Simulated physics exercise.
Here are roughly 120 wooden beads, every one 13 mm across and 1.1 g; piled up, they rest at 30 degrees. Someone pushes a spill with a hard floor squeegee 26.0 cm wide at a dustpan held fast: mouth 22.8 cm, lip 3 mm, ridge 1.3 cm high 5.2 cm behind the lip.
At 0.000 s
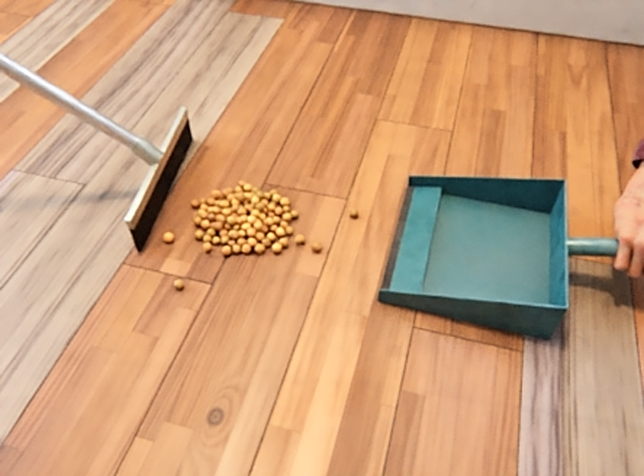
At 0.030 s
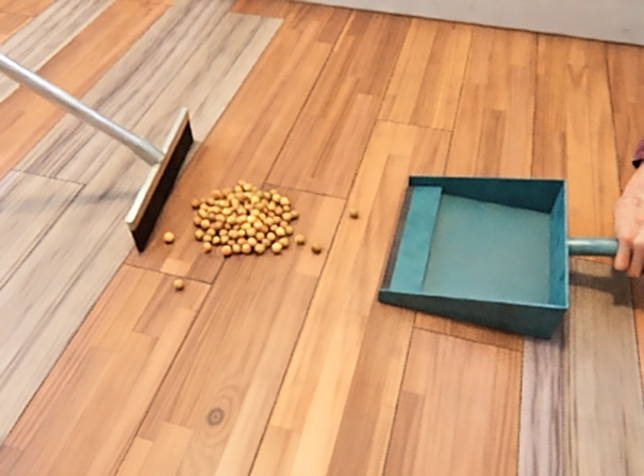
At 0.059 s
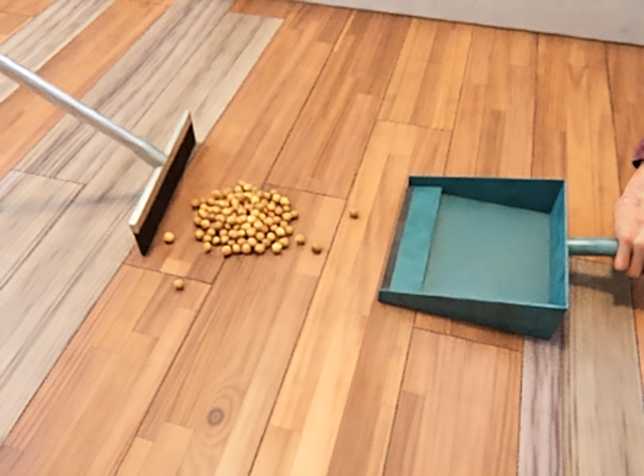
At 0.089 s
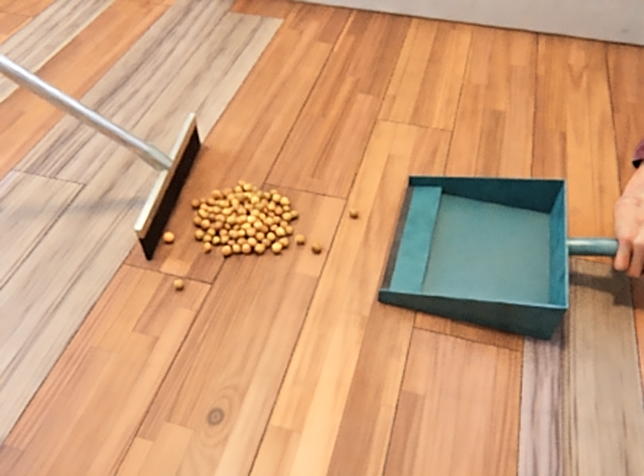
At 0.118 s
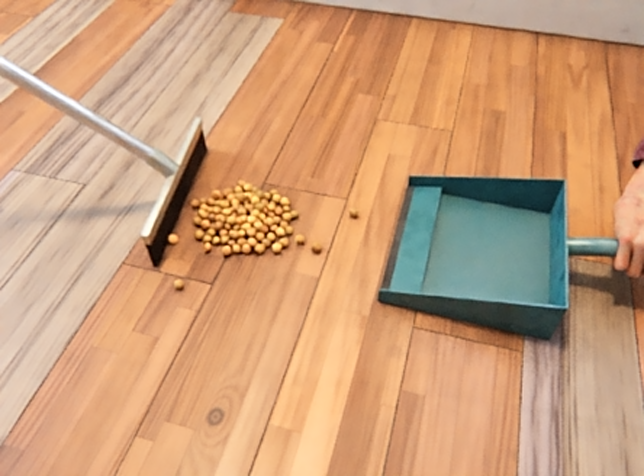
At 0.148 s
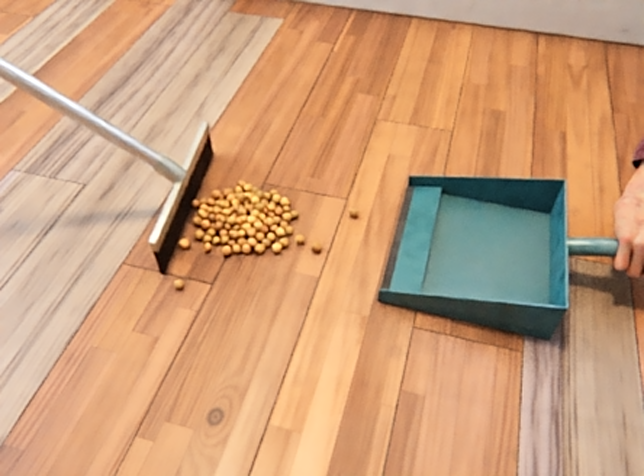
The clip opens on a squeegee standing left of a heap of small round wooden beads on a plank floor, while a hand at right holds a teal dustpan still. The blade slides slowly rightward and slightly toward the viewer, reaching the heap's left edge and nudging a stray bead there.
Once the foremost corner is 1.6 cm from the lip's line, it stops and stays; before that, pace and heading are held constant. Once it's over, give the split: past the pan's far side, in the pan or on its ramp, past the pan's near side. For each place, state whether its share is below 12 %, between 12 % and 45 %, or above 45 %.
Far side: Below 12 %; pan: Below 12 %; near side: Between 12 % and 45 %.
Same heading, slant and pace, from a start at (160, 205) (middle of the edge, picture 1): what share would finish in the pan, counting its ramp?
Something close to 5 percent.
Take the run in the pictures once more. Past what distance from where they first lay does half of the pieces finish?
Median shift: Approx. 20 cm.
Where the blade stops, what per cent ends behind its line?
Roughly 25 per cent.
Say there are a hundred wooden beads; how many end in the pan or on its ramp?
That works out at about 5 percent.
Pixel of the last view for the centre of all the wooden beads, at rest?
Roughly pixel (376, 254).
After 0.42 s, middle of the blade 17 cm from the lip; 0 % over the lip, far side 0 %, near side 10 %.
After 0.60 s, middle of the blade 8 cm from the lip; 0 % over the lip, far side 0 %, near side 20 %.
After 0.90 s, middle of the blade 3 cm from the lip; 5 % over the lip, far side 5 %, near side 25 %.
At rest (1.5 s), far side 5 %, pan 5 %, near side 25 %, in front of the lip or behind the blade 70 %.
